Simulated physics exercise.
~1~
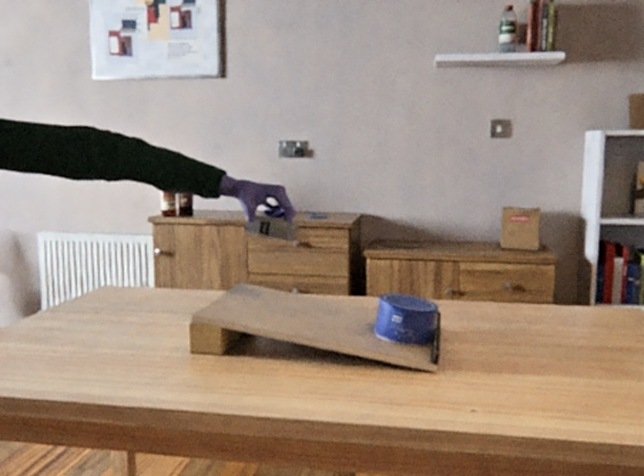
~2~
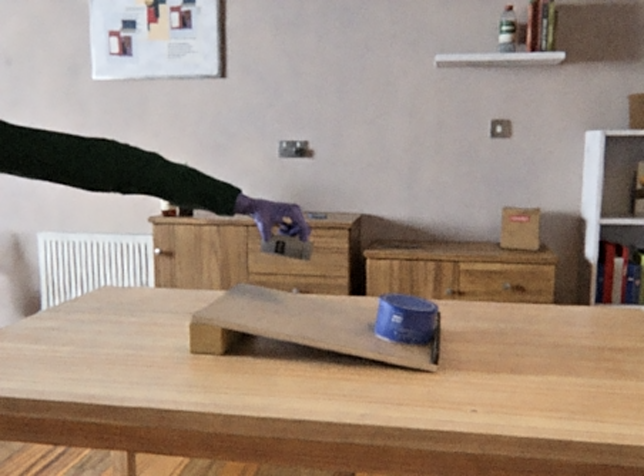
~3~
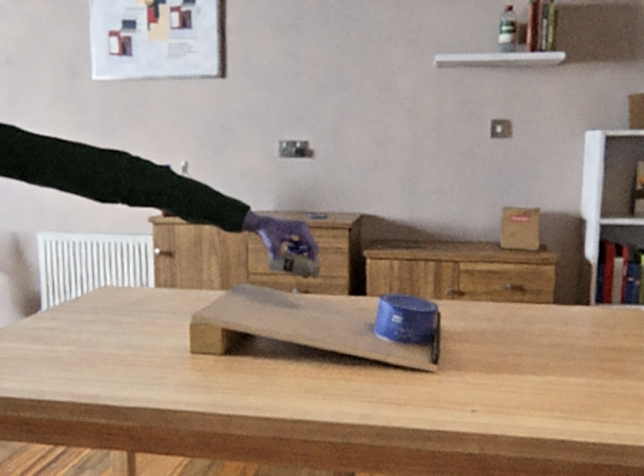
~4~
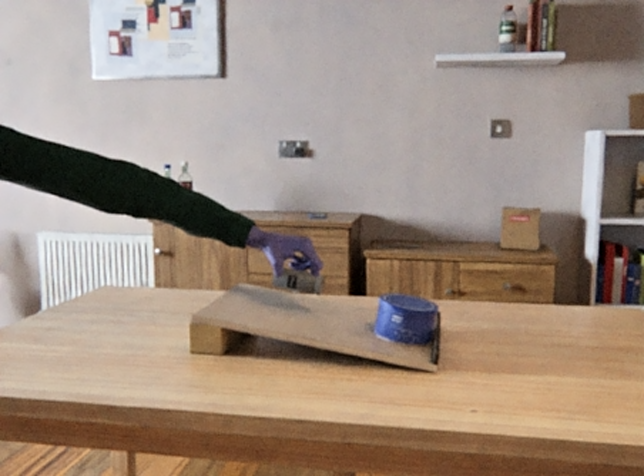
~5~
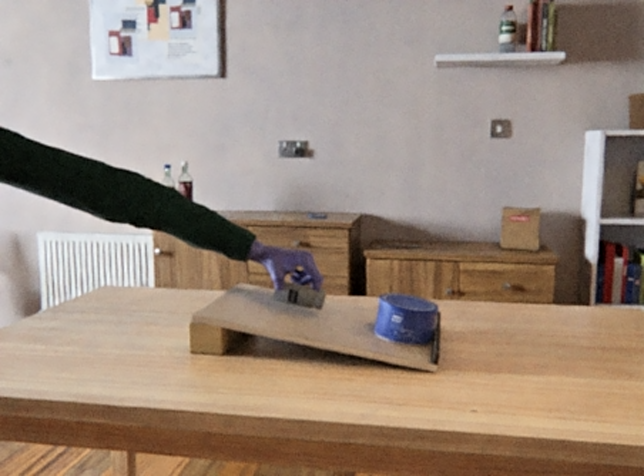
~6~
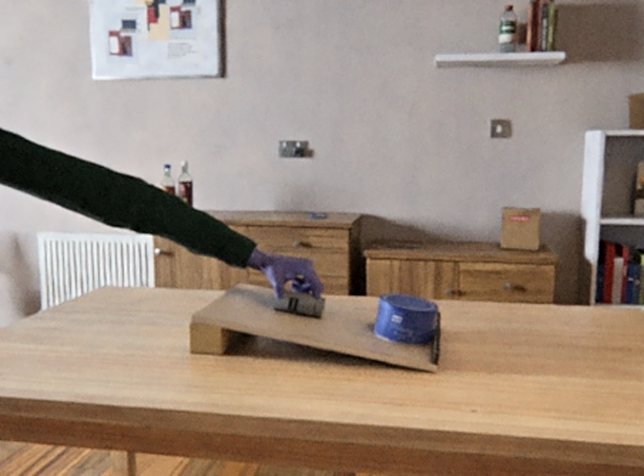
In this clip, a hand reaching in from the left carries a small grey shaker to the right and down until it touches the sloping board on a wooden table, while a blue tub sits still near the board's lower edge.
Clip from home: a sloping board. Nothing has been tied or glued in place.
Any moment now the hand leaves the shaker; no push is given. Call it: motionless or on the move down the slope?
Motionless.
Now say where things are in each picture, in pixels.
On its way; grey shaker (272, 228); blue tub (406, 319), in the first frame.
On its way; grey shaker (287, 247); blue tub (406, 319), in the second frame.
On its way; grey shaker (295, 264); blue tub (406, 319), in the third frame.
On its way; grey shaker (299, 281); blue tub (406, 319), in the fourth frame.
On its way; grey shaker (300, 295); blue tub (406, 319), in the fifth frame.
In place under the hand; grey shaker (300, 303); blue tub (406, 319), in the sixth frame.
Then, 0.30 s after the last picture, nothing has stirred.
Then, 0.70 s after the last picture, grey shaker resting near (300, 303).
At rest, both in place. Seen from the same camera at the end, grey shaker near (300, 303). The grey shaker keeps its place.
